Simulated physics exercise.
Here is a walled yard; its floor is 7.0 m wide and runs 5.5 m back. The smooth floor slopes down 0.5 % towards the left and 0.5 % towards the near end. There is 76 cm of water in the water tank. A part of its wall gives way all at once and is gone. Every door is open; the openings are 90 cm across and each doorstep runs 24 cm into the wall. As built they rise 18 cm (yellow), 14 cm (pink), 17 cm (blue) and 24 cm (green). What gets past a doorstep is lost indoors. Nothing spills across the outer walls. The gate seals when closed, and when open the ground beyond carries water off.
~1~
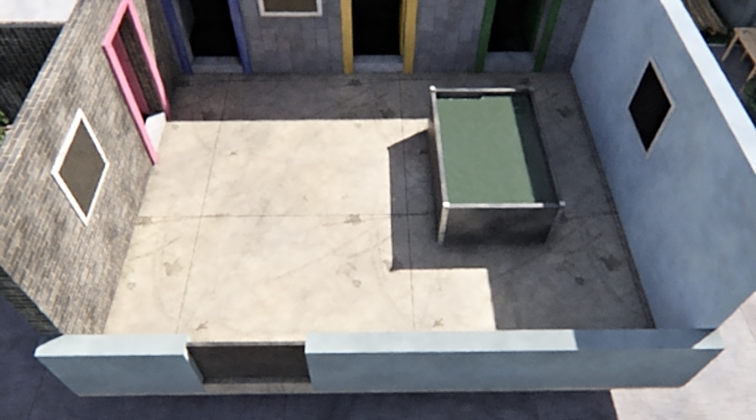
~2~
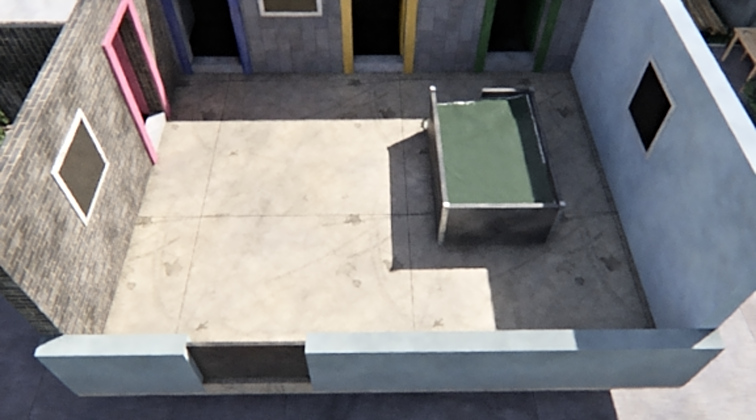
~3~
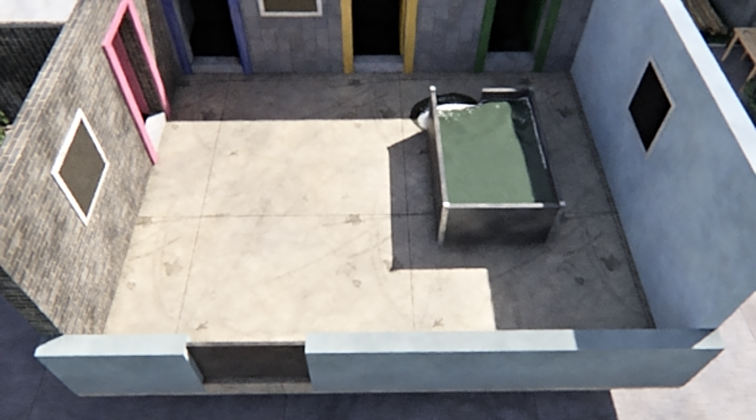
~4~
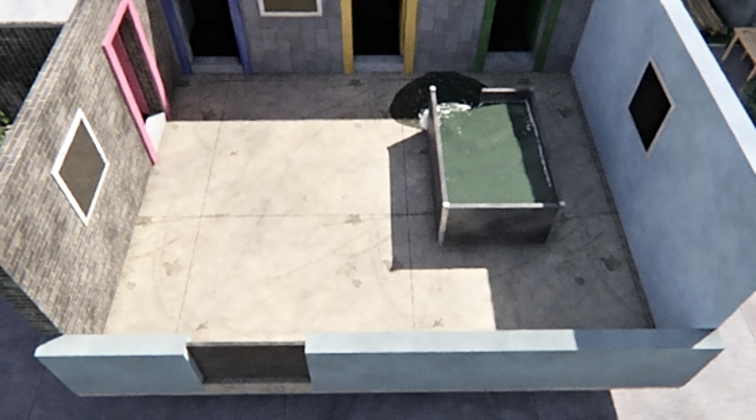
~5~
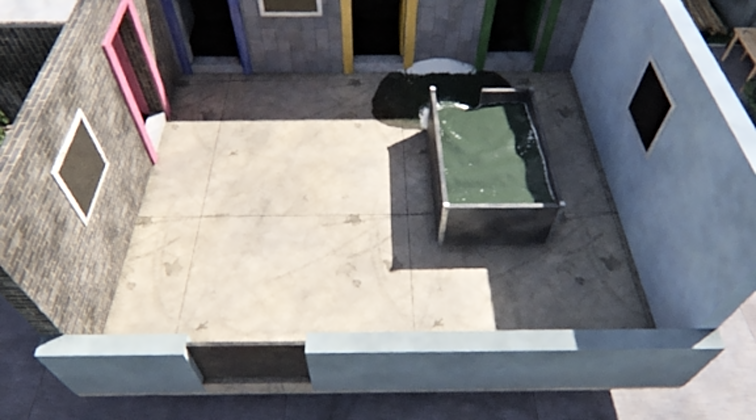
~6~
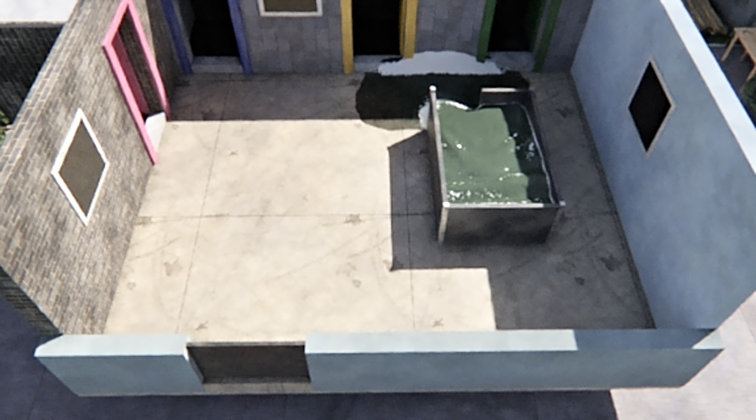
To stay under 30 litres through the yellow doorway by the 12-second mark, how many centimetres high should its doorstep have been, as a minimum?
Some 20 cm above the ground.
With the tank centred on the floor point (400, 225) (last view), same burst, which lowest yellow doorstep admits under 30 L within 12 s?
About 25 cm.
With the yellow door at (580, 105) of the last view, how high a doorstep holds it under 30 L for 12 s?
About 16 cm.
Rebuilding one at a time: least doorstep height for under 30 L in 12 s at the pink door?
About 11.0 cm at pink.
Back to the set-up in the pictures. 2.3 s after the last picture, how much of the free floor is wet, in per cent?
Some 40 per cent of it.
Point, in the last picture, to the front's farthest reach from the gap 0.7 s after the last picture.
At about (261, 76).
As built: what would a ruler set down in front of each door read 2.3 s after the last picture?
In cm: Yellow 19, pink 18, blue 5, green 14.
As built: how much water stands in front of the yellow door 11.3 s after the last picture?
About 6.5 cm.
Then, 0.7 s after the last picture water covers 15 % of the floor, deepest (44 cm) near (433, 75); 28 cm at the yellow door, 7 litres in over its 18 cm doorstep.
Then, 2.3 s after the last picture water covers 40 % of the floor, deepest (27 cm) near (433, 75); 19 cm at the yellow door, 41 litres in over its 18 cm doorstep.
Then, 11.3 s after the last picture water covers 100 % of the floor, deepest (12 cm) near (251, 76); 6 cm at the yellow door, 44 litres in over its 18 cm doorstep.
At the yellow door as built, the water peaked near 28 cm, 0.7 s after the last picture.
Run again over the same 12 s with other heights there, 47 litres in over 18 cm, 14 litres over 24 cm. The limit of 30 litres is kept from about 20 cm up.
